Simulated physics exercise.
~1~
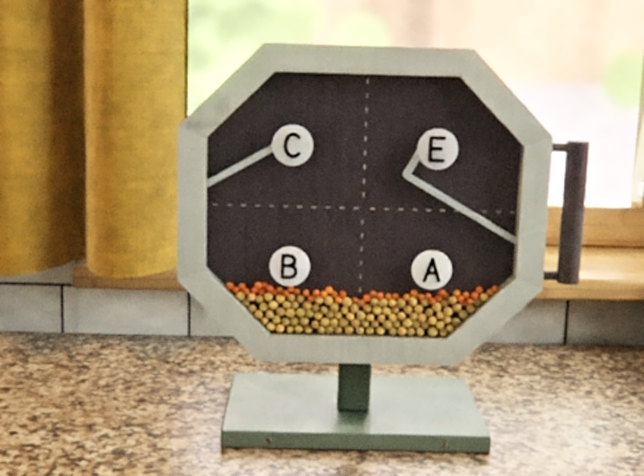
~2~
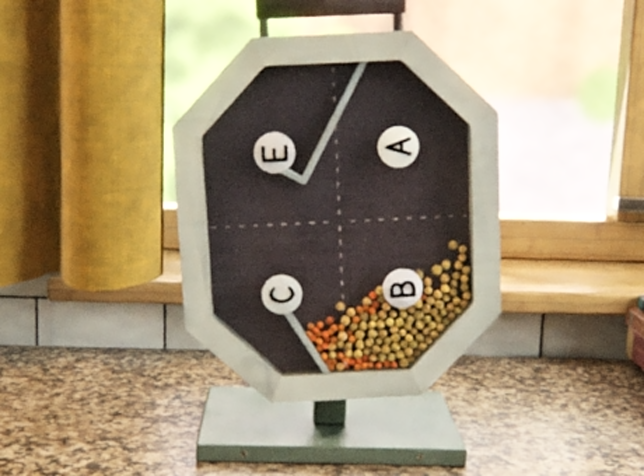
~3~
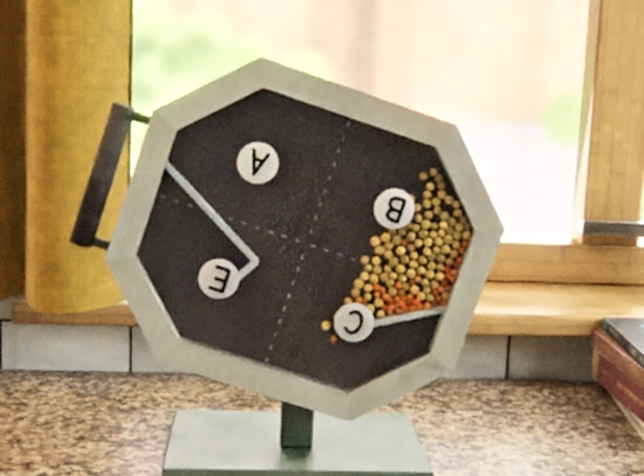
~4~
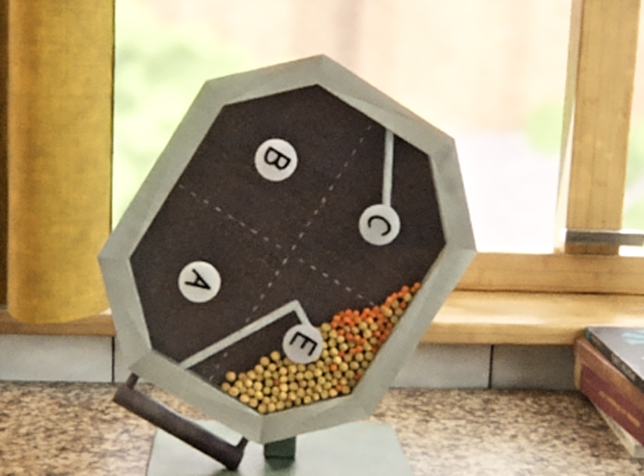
The octagonal case turns anticlockwise on its stand, tumbling its beads until most lie by E.
